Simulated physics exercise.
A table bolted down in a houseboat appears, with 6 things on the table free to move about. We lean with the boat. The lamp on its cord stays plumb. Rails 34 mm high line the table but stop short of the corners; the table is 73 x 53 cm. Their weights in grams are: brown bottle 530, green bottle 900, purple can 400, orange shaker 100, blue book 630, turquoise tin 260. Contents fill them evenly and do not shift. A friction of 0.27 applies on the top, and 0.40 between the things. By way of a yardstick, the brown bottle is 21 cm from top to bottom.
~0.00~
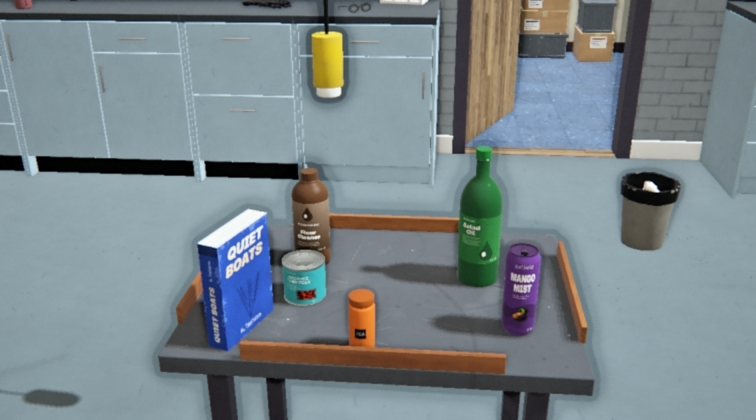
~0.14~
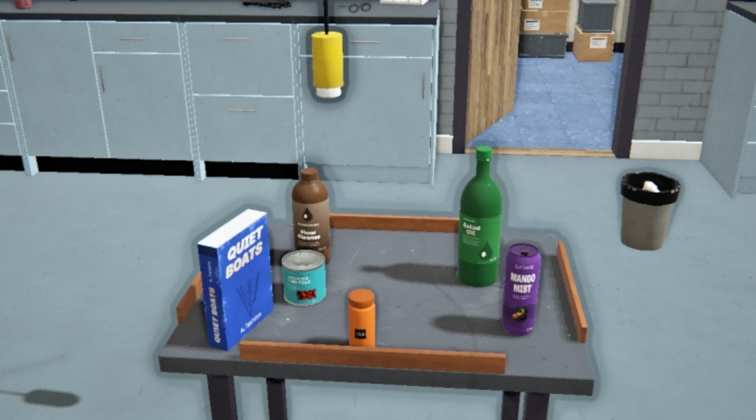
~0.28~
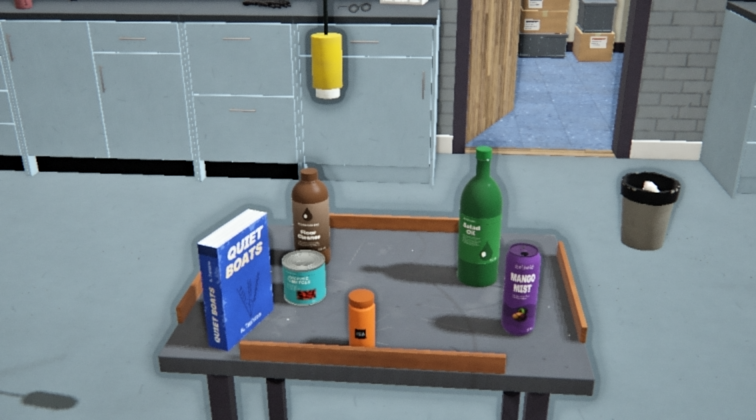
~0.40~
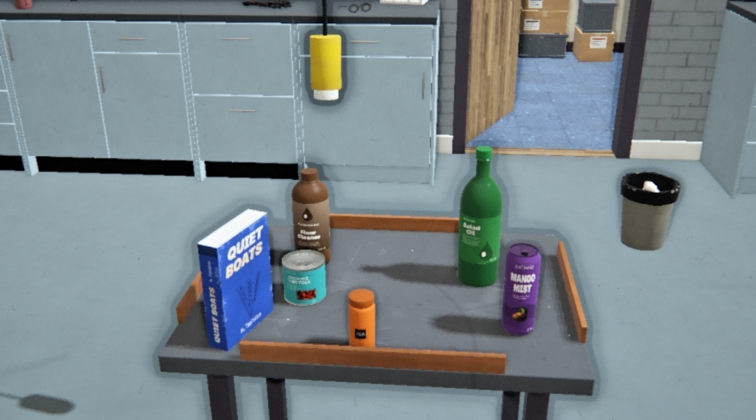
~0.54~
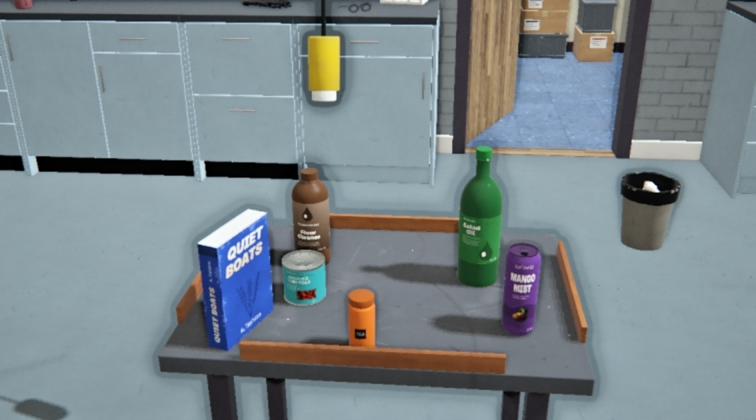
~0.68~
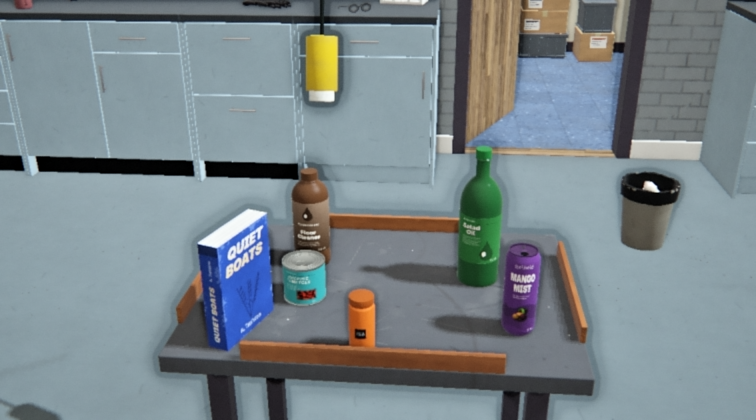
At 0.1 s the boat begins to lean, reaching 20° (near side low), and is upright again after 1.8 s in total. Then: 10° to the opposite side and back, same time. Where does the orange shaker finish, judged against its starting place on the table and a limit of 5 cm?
It finishes inside the limit.
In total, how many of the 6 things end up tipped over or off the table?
It comes to 2.
Around 1.18 s, boat heeled 18°, near side down; orange shaker shifted 2 cm near (360, 329); blue book shifted 6 cm; green bottle shifted 6 cm.
Around 1.48 s, boat heeled 9°, near side down; purple can and blue book now off the table; orange shaker shifted 2 cm near (360, 329); green bottle shifted 16 cm.
Around 1.68 s, boat heeled 3°, near side down; orange shaker shifted 2 cm near (360, 329); green bottle shifted 18 cm; brown bottle shifted 16 cm.
Around 1.98 s, boat level; orange shaker shifted 2 cm near (360, 329); green bottle shifted 18 cm; turquoise tin shifted 17 cm.
Finally (4.2 s), off the table, purple can and blue book; not toppled but over 5 cm from the start, brown bottle, green bottle and turquoise tin; the last one still in place (within 5 cm). In the last view, orange shaker near (360, 329).
